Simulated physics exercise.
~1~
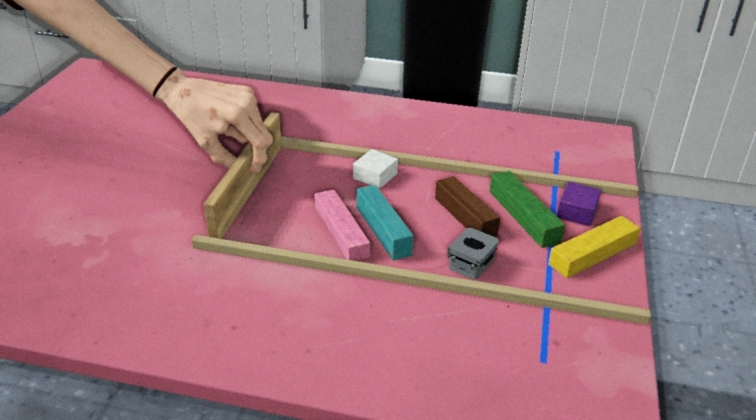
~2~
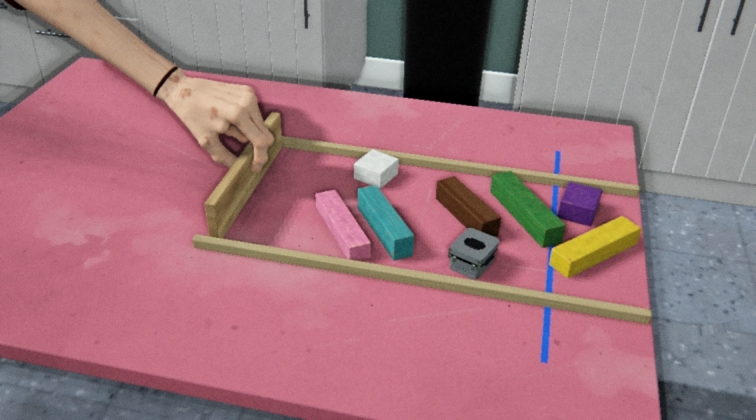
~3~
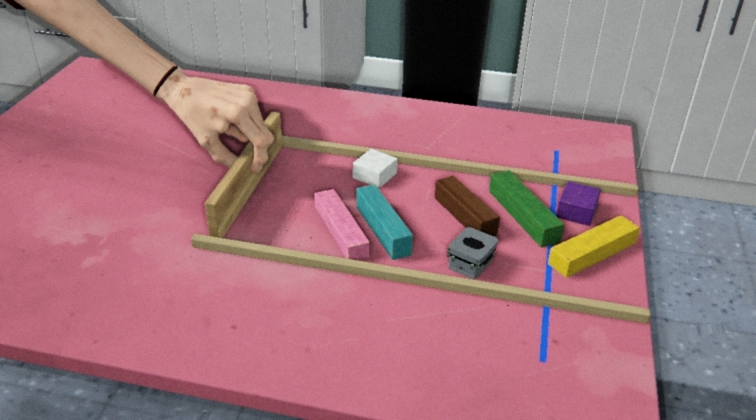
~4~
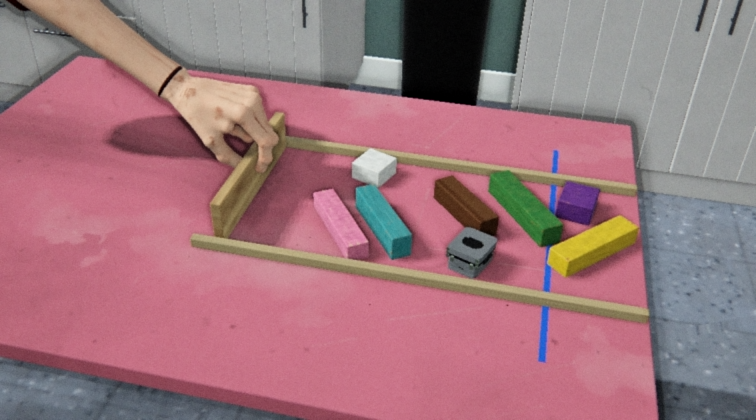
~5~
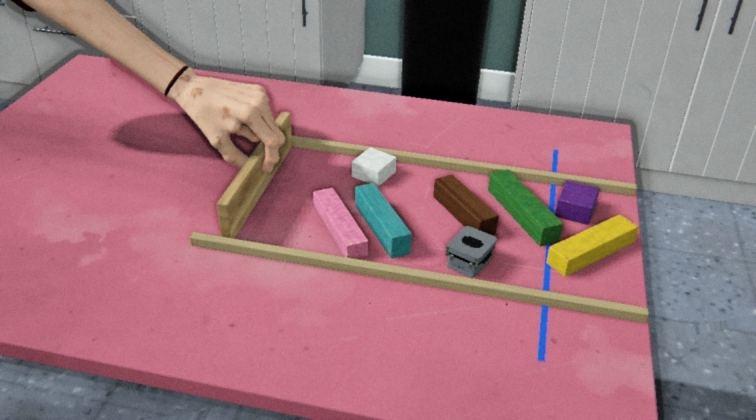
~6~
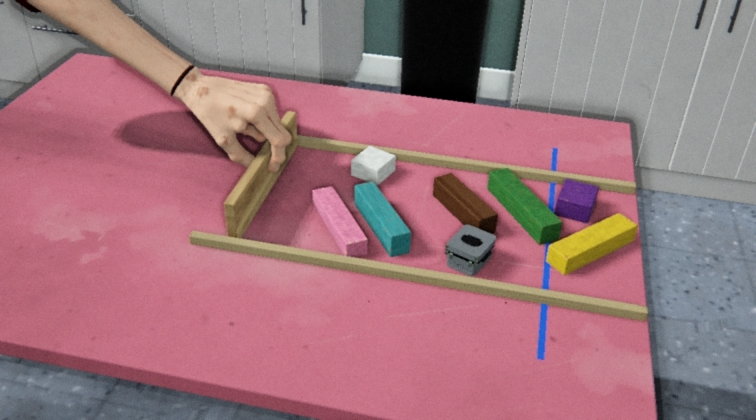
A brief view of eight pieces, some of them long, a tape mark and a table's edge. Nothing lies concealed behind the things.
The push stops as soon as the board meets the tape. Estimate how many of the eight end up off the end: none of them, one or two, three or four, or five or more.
One or two.
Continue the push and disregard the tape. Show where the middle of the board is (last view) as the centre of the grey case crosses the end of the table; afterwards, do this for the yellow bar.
Approx. (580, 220) for the first, approx. (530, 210) for the second.
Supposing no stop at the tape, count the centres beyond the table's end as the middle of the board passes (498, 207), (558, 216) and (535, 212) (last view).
Past the end: 0, 2 and 1.
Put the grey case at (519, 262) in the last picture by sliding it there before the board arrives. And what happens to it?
It stays put.
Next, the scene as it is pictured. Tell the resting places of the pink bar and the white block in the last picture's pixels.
(560, 259) and (570, 187).
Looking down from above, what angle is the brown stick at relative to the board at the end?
Around 25 degrees.
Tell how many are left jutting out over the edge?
The count is 2.
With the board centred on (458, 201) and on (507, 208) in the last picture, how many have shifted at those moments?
Up to then 6, and up to the other point 8.
A little later, none off yet; yellow bar at rest near (593, 243); purple block at rest near (577, 201); green bar at rest near (523, 205).
Next, none off yet; yellow bar shifted a little near (620, 249); purple block shifted about its own width near (600, 197); green bar shifted a little near (578, 206).
When it is over, the number that fall off is one or two; down, yellow bar.
